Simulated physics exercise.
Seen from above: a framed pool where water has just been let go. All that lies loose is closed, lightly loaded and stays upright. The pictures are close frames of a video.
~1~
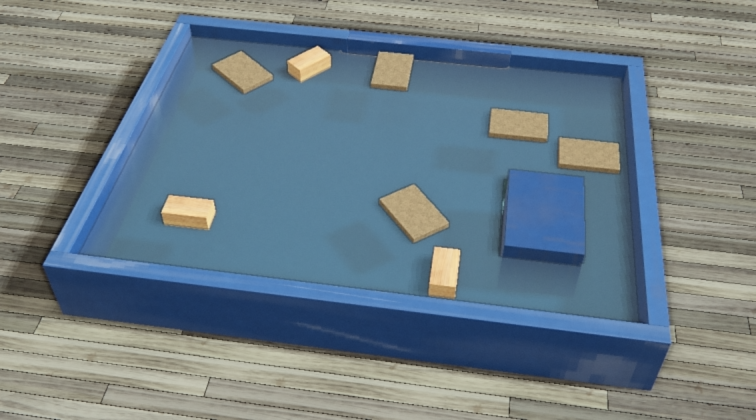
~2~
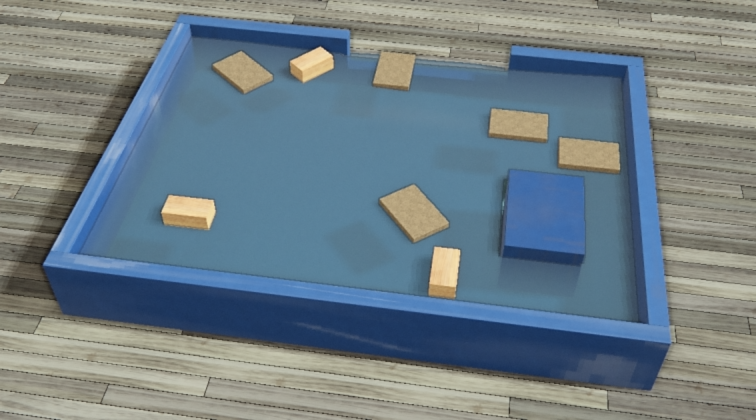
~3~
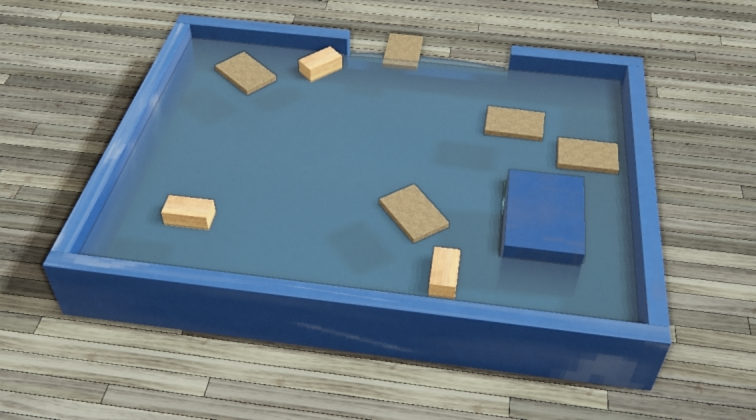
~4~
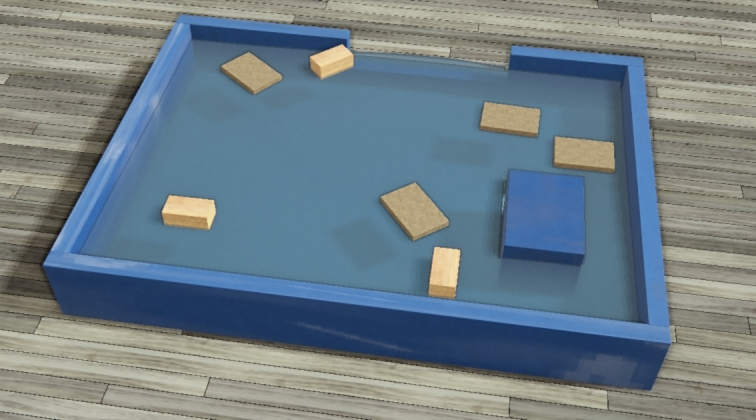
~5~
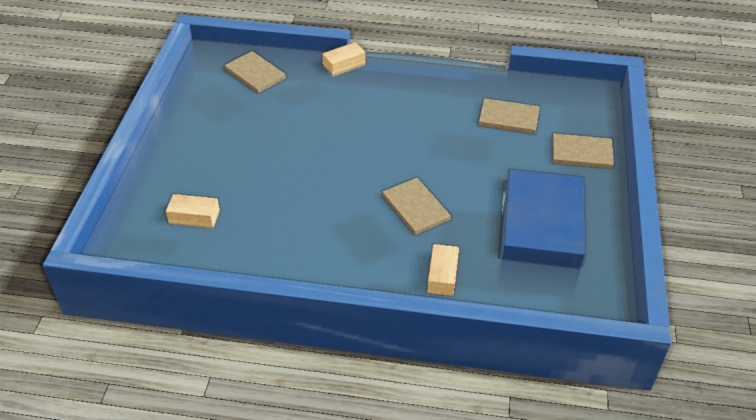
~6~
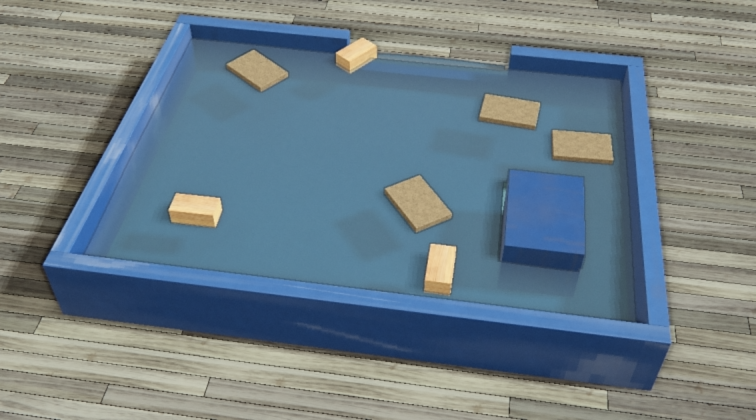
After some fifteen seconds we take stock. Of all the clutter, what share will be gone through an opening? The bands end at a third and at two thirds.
Share: Between one and two thirds.
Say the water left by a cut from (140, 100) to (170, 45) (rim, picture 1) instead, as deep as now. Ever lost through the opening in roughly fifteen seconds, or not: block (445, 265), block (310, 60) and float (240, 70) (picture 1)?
One after the other: Kept in, carried outside, through.
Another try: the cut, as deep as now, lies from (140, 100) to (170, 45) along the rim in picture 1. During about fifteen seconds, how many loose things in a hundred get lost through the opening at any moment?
Some 20 per cent.
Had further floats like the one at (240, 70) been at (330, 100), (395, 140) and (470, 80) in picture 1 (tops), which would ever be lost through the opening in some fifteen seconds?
In turn: Gone, carried outside, washed out.
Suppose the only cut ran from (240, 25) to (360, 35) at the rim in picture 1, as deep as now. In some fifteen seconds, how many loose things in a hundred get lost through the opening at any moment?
Close to 40 %.
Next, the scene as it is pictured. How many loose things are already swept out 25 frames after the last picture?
The number is 3.
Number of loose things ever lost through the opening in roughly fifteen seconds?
That makes 4.
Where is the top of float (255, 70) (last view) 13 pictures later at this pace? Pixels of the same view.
Close to (303, 68).
A moment on, 2 of 8 are out; 6 afloat.
Next, 3 of 8 are out; 5 afloat.
Later, 3 of 8 are out; 5 afloat.
In the end, 4 of 8 are out; 4 afloat.
